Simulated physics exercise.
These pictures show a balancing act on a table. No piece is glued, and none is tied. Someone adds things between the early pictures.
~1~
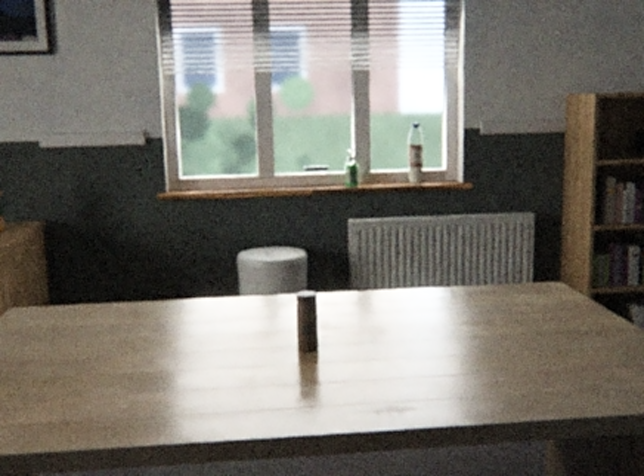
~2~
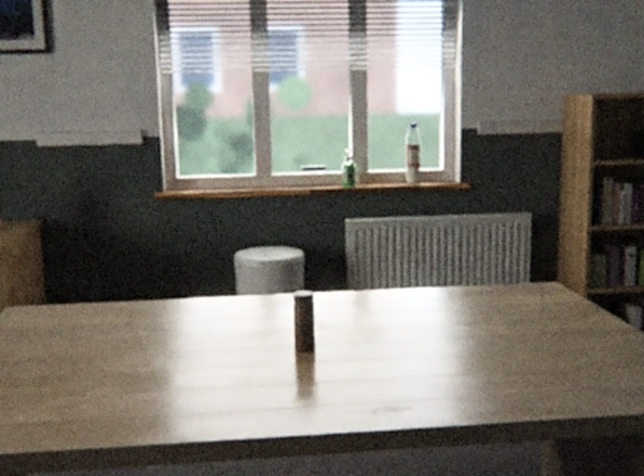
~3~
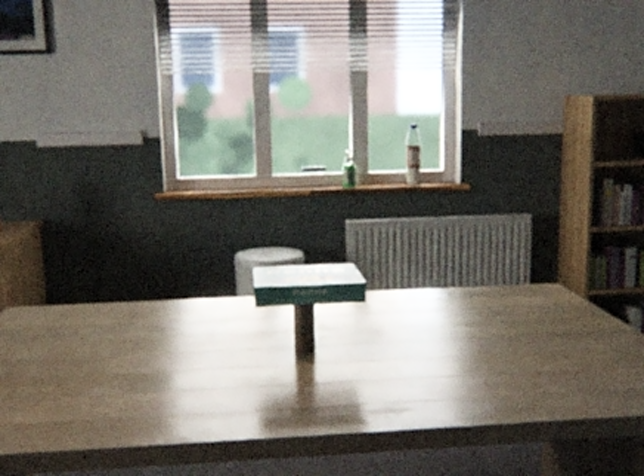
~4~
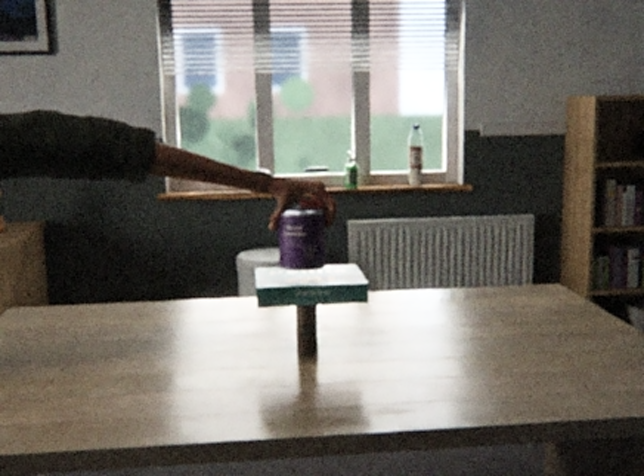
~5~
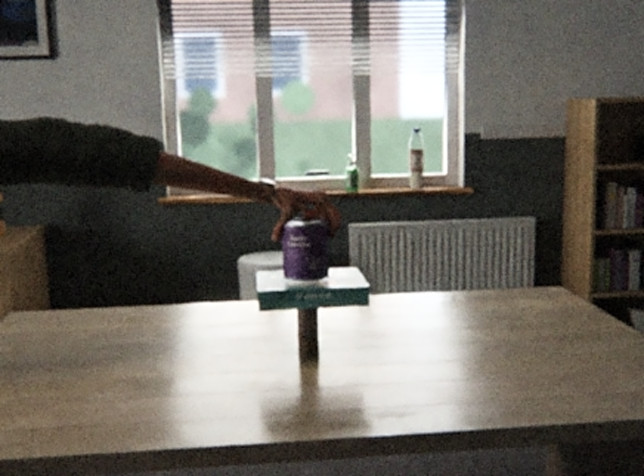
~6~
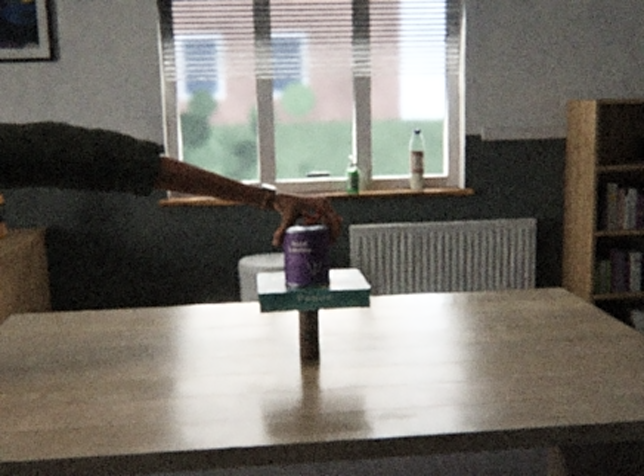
At the start, a small dark cylinder stands upright on a wooden table in front of a window. A flat turquoise packet then appears across its top. An arm reaches in from the left, lowers a purple tin onto the packet and keeps its hand on it.
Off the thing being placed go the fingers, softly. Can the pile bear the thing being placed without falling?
Oh, it remains standing just fine.
Then, 0.30 s later than the last frame, all is still.
Then, 1.00 s later than the last frame, purple tin resting near (307, 255).
When it is over, all 3 as before. End places, in pixels of the last picture, purple tin near (307, 255). The stack holds.
